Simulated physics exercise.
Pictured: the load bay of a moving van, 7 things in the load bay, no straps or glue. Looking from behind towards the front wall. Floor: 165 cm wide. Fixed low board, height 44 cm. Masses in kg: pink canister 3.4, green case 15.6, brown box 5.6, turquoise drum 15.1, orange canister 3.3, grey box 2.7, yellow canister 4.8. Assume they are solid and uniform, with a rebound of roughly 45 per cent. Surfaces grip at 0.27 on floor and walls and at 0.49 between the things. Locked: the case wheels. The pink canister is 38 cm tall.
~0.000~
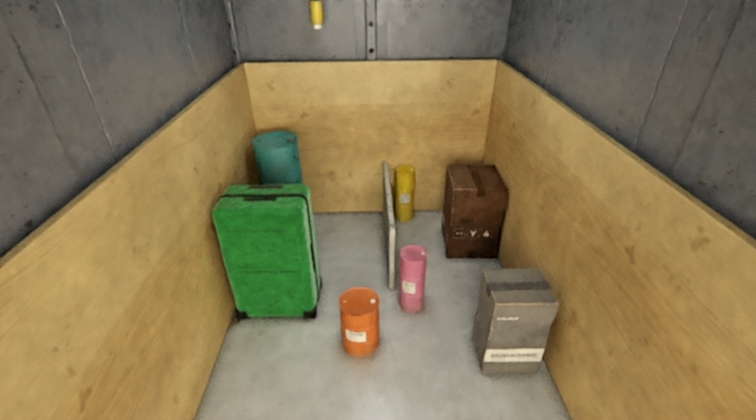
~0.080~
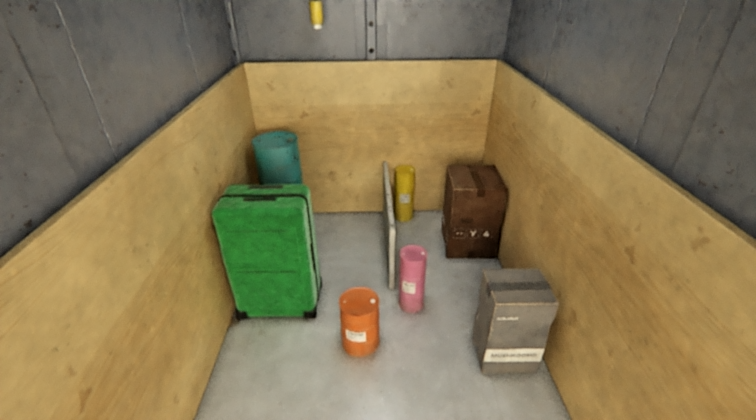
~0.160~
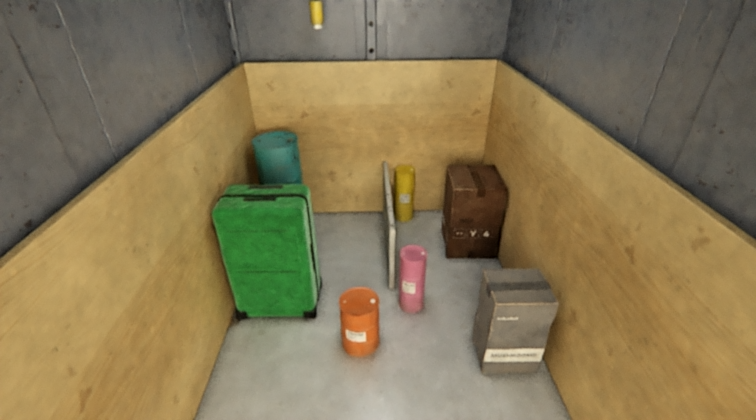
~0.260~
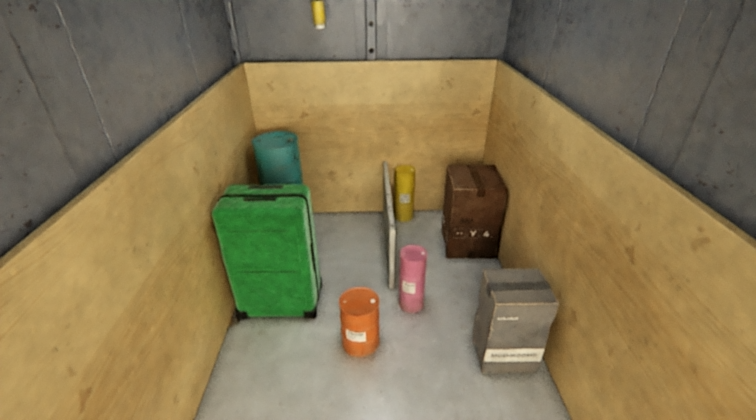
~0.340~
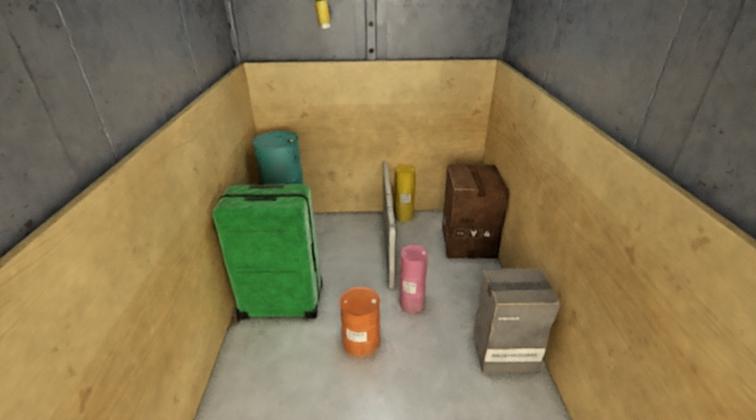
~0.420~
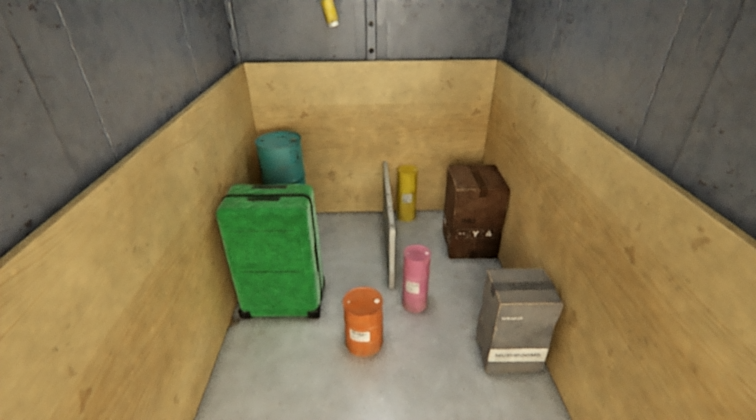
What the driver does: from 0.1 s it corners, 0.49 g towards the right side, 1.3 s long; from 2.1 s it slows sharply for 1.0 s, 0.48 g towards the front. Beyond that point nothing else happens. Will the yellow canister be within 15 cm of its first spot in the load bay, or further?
The yellow canister moves off its start by the end.
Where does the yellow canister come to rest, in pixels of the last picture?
Roughly (472, 192).
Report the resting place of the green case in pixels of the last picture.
Rest position, about (340, 228) px.
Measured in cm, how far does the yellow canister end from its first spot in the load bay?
Net shift near 52 cm.
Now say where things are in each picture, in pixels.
In the first picture, steady run; yellow canister (404, 194); pink canister (412, 280).
In the second picture, steady run; brown box (471, 212).
In the third picture, load feels 0.12 g right; orange canister (360, 322); grey box (510, 321).
In the fourth picture, load feels 0.31 g right; pink canister (412, 280); green case (273, 253).
In the fifth picture, load feels 0.47 g right; brown box (472, 212).
In the sixth picture, load feels 0.49 g right; yellow canister (407, 194) 2 cm from its spot; orange canister (364, 322) 2 cm from its spot.
By 0.72 s, load feels 0.49 g right; yellow canister 20 cm from its spot near (431, 193); pink canister 20 cm from its spot; turquoise drum 20 cm from its spot.
By 1.02 s, load feels 0.49 g right; yellow canister 51 cm from its spot near (471, 193); turquoise drum 56 cm from its spot; orange canister 55 cm from its spot.
By 2.62 s, load feels 0.48 g forwards; yellow canister 52 cm from its spot near (472, 192); orange canister 56 cm from its spot; turquoise drum 57 cm from its spot.
By 3.02 s, load feels 0.15 g forwards; yellow canister 52 cm from its spot near (472, 192); pink canister 71 cm from its spot; orange canister 77 cm from its spot.
When it is over (3.9 s), not toppled but over 15 cm from the start, pink canister, green case, brown box, turquoise drum, orange canister, grey box and yellow canister. In the last view, yellow canister near (472, 192).
